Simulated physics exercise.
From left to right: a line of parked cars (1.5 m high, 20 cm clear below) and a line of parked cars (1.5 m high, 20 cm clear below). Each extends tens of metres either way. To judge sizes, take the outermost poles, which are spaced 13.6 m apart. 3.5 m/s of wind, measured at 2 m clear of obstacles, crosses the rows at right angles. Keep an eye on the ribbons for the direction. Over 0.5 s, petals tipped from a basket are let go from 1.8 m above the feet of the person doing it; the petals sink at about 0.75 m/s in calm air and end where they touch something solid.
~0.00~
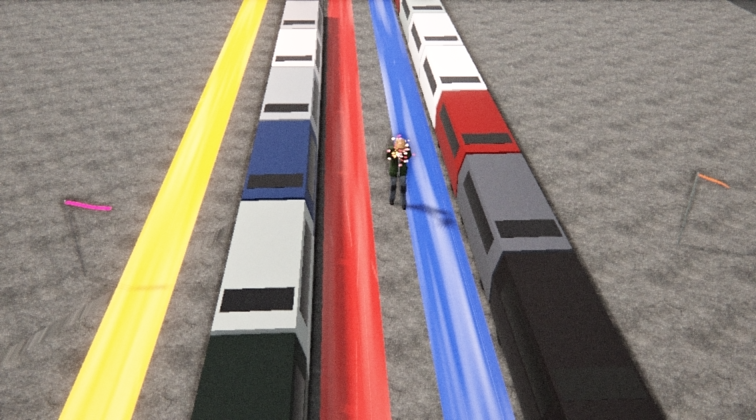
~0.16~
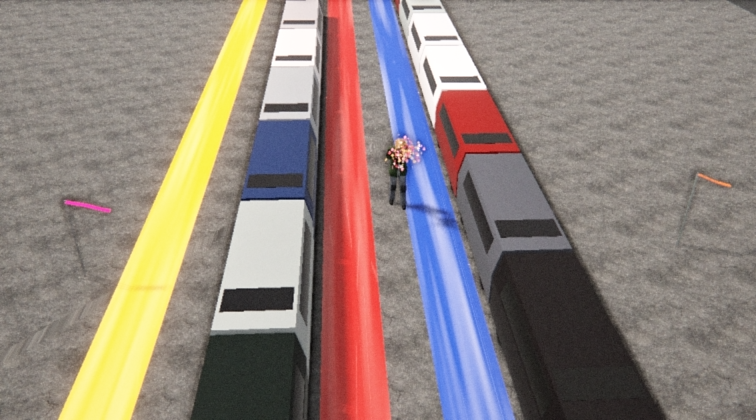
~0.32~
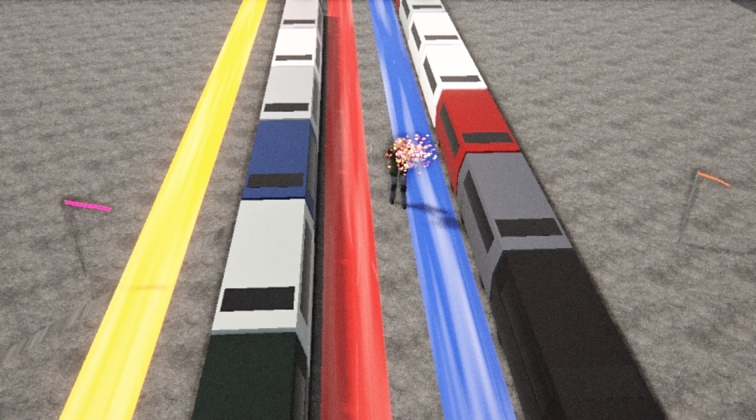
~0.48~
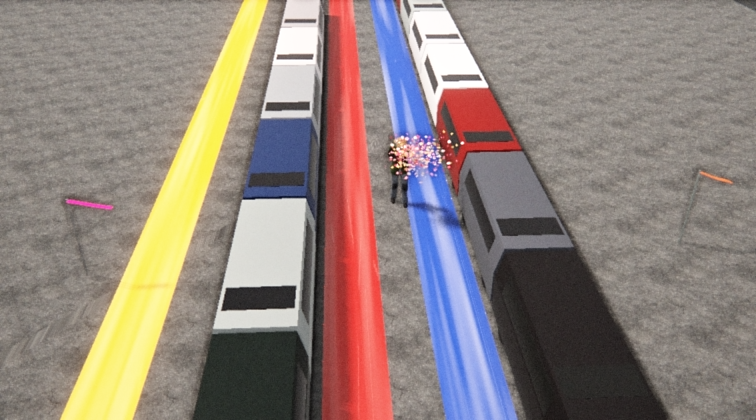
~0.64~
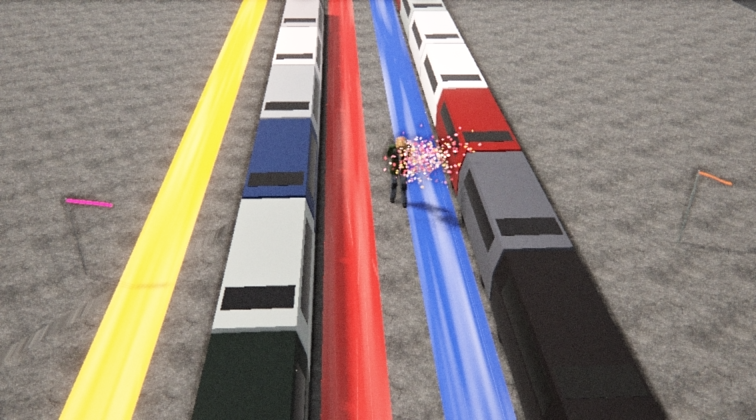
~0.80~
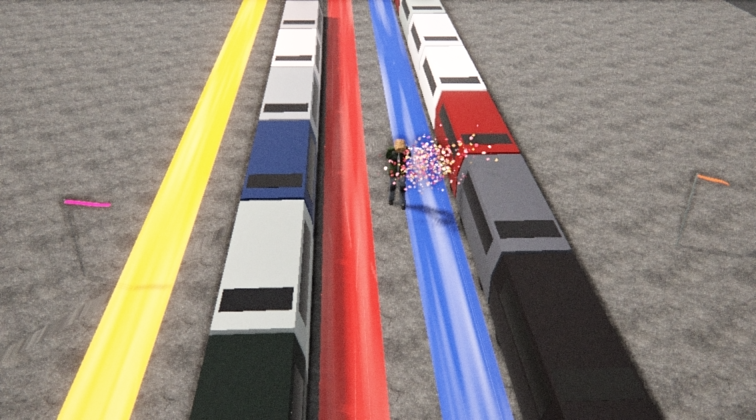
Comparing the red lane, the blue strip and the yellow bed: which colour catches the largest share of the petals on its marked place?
I would say blue.
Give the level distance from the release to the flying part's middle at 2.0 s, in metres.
Estimate: Near 1.0 m.
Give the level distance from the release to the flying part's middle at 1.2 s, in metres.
My estimate would be some 1.0 metres.
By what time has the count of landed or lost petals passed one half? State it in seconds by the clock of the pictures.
Estimated time: Close to 2.2 s.
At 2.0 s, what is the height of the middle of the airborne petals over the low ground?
Middle height: Approx. 0.6 m.
After 1.2 s, 0 % lies on the blue strip, 0 % on the yellow bed and 0 % on the red lane; 8 % has touched down or left; the middle of what still flies is 1.2 m above the low ground, near (440, 175).
After 2.0 s, 12 % lies on the blue strip, 0 % on the yellow bed and 0 % on the red lane; 40 % has touched down or left; the middle of what still flies is 0.5 m above the low ground, near (435, 199).
After 3.5 s, 49 % lies on the blue strip, 0 % on the yellow bed and 0 % on the red lane; 89 % has touched down or left; the middle of what still flies is 0.6 m above the low ground, near (541, 191).
After 8.0 s, 50 % lies on the blue strip, 0 % on the yellow bed and 0 % on the red lane; 100 % has touched down or left.
After 45.0 s, 50 % lies on the blue strip, 0 % on the yellow bed and 0 % on the red lane; 100 % has touched down or left.
